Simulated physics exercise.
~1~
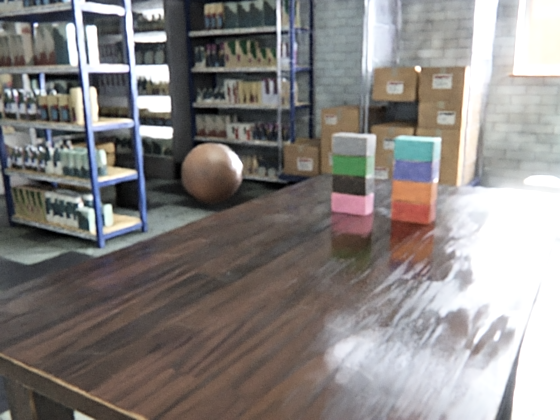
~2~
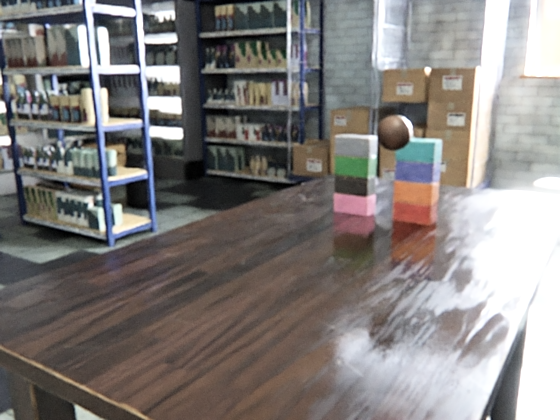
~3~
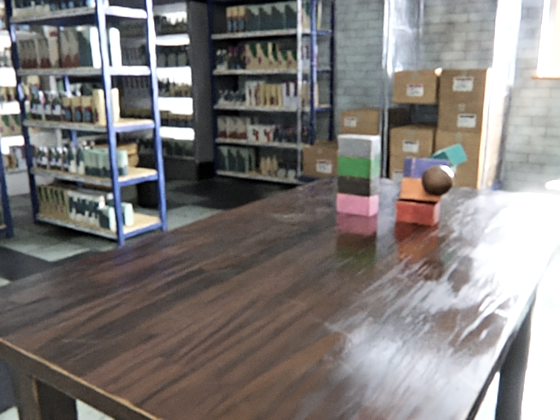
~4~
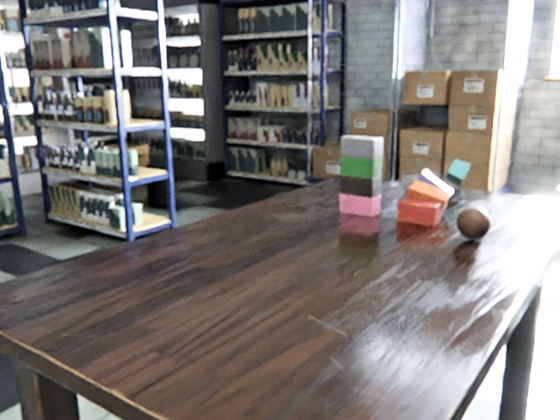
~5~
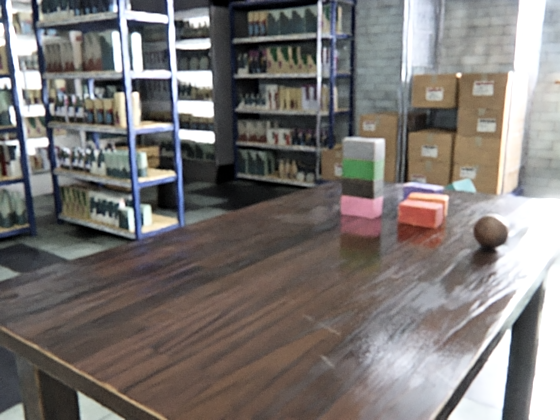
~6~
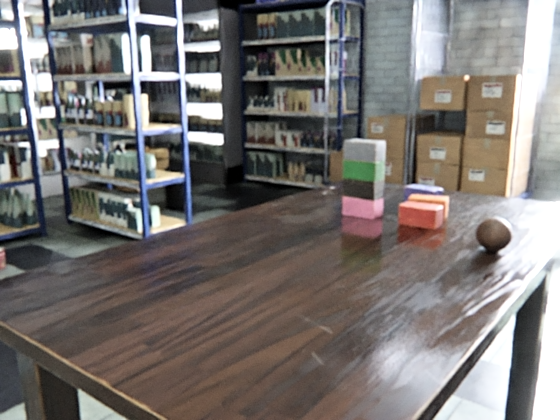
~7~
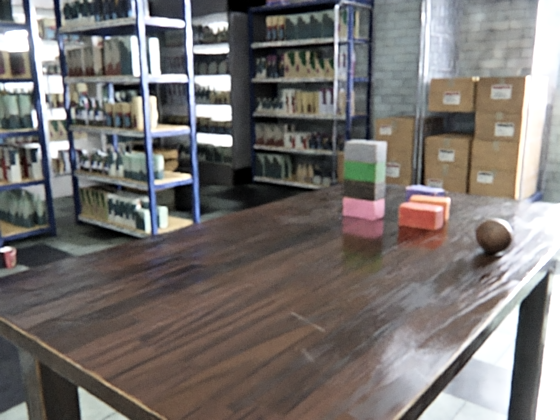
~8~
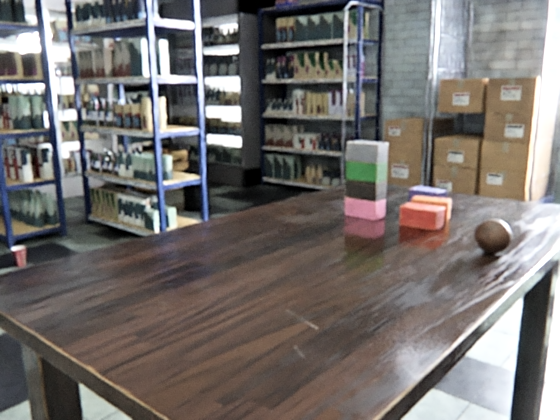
In this clip, a brown ball flies in from the left toward two stacks of coloured blocks on a dark wooden table and hits the right stack, toppling its upper blocks; the turquoise one drops out of view, while the left stack stays upright and the ball rests at right.
